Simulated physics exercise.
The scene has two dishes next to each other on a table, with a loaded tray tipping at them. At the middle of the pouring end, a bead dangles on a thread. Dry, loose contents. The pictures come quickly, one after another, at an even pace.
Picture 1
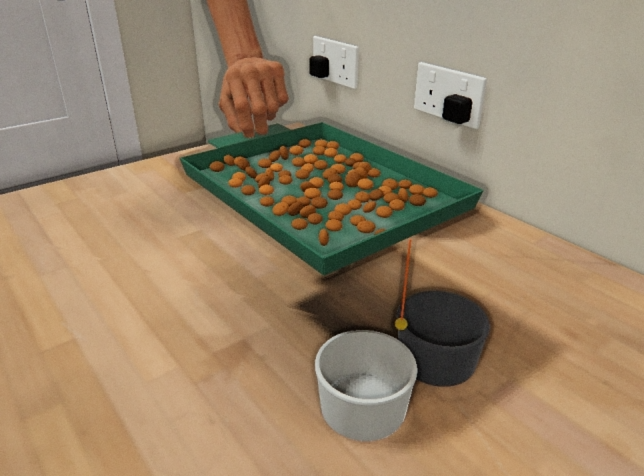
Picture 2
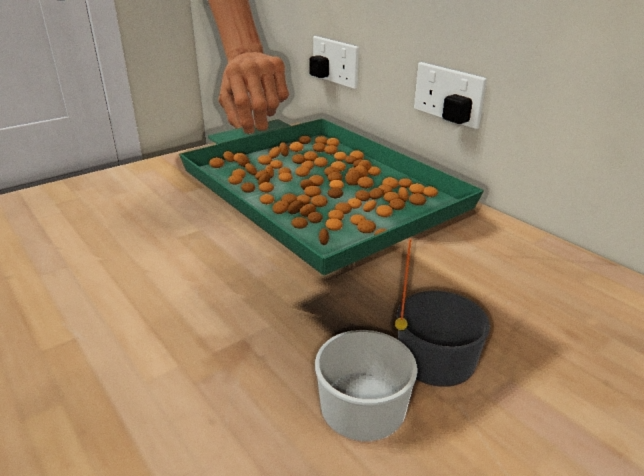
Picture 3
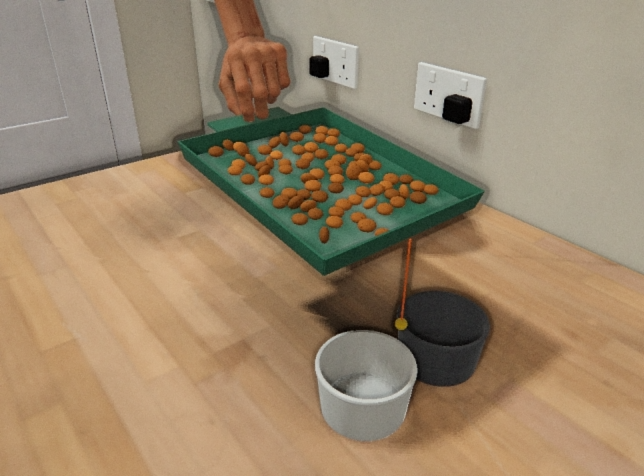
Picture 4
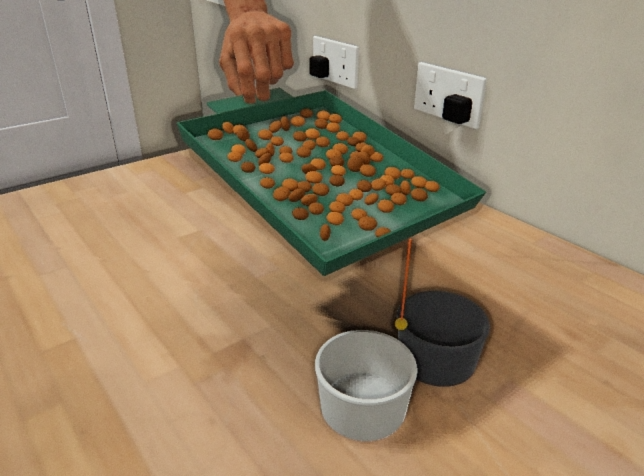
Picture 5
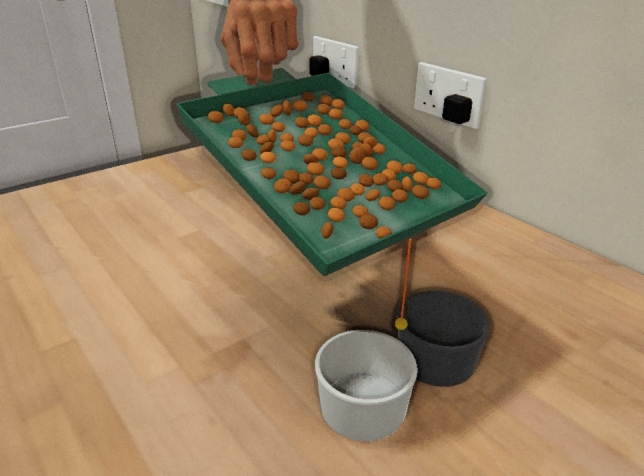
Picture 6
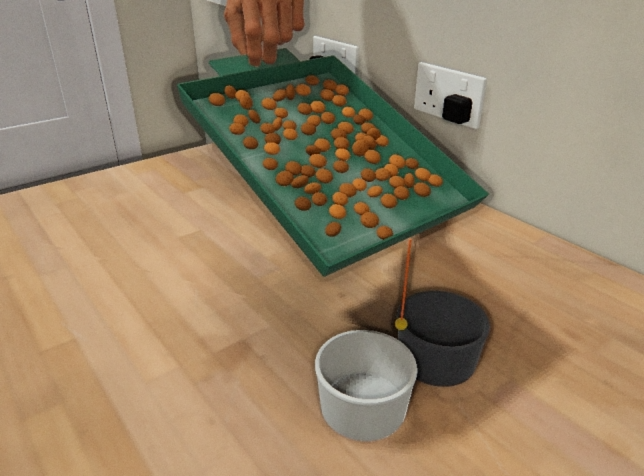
On a wooden counter by a wall with sockets, a hand gradually raised the far end of a green tray of brown bits, tilting it toward a pale dish and a dark one.
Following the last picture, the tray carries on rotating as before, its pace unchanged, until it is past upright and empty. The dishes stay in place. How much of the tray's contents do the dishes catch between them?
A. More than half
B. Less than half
The answer is B.
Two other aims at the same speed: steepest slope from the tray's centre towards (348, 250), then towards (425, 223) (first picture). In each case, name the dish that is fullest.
Well, at the first place the left-side one, and at the second the right-side one.
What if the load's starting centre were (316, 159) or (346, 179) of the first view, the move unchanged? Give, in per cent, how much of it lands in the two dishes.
First try 20 %, second try 10 %.
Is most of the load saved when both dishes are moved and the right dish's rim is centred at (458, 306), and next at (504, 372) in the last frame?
At place one a lesser share; at place two a lesser share.
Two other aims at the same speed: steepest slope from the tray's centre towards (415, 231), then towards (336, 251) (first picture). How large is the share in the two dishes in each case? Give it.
Respectively close to 20 and 60 in a hundred.
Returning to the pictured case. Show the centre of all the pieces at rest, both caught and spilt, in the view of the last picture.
The centre settles at about (448, 430).
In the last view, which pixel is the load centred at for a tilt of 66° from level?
Its middle sits at about pixel (409, 205).
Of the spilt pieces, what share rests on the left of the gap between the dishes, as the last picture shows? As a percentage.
Roughly 10 in a hundred.
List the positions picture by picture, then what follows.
The first frame shows corners of the pouring end at (324, 254) and (477, 190), level; middle of the load at (316, 183), bits of cat kibble; left dish at (398, 411); right dish at (474, 358); bead on its thread at (401, 324).
The second frame shows corners of the pouring end at (325, 254) and (478, 190), level; middle of the load at (316, 181).
The third frame shows corners of the pouring end at (325, 255) and (479, 190), tipped barely, level across its low end; middle of the load at (317, 174).
The fourth frame shows corners of the pouring end at (327, 257) and (480, 191), tipped a little, level across its low end; middle of the load at (318, 164).
The fifth frame shows corners of the pouring end at (328, 259) and (482, 191), tipped clearly, level across its low end; middle of the load at (320, 155).
The sixth frame shows corners of the pouring end at (329, 260) and (483, 192), tipped clearly, level across its low end; middle of the load at (322, 145); left dish at (398, 411); right dish at (474, 358).
Soon, tray tipped steeply; nearly all on the tray; a stray few in the air.
A while on, tray tipped past a quarter turn; about a quarter on the tray; a small part in the left dish; a small part in the right dish; about half outside both; about a quarter in the air.
Towards the end, tray tipped past a quarter turn; about a quarter in the left dish; a small part in the right dish; most outside both.
Finally, tray tipped past a quarter turn; about a quarter in the left dish; a small part in the right dish; most outside both.
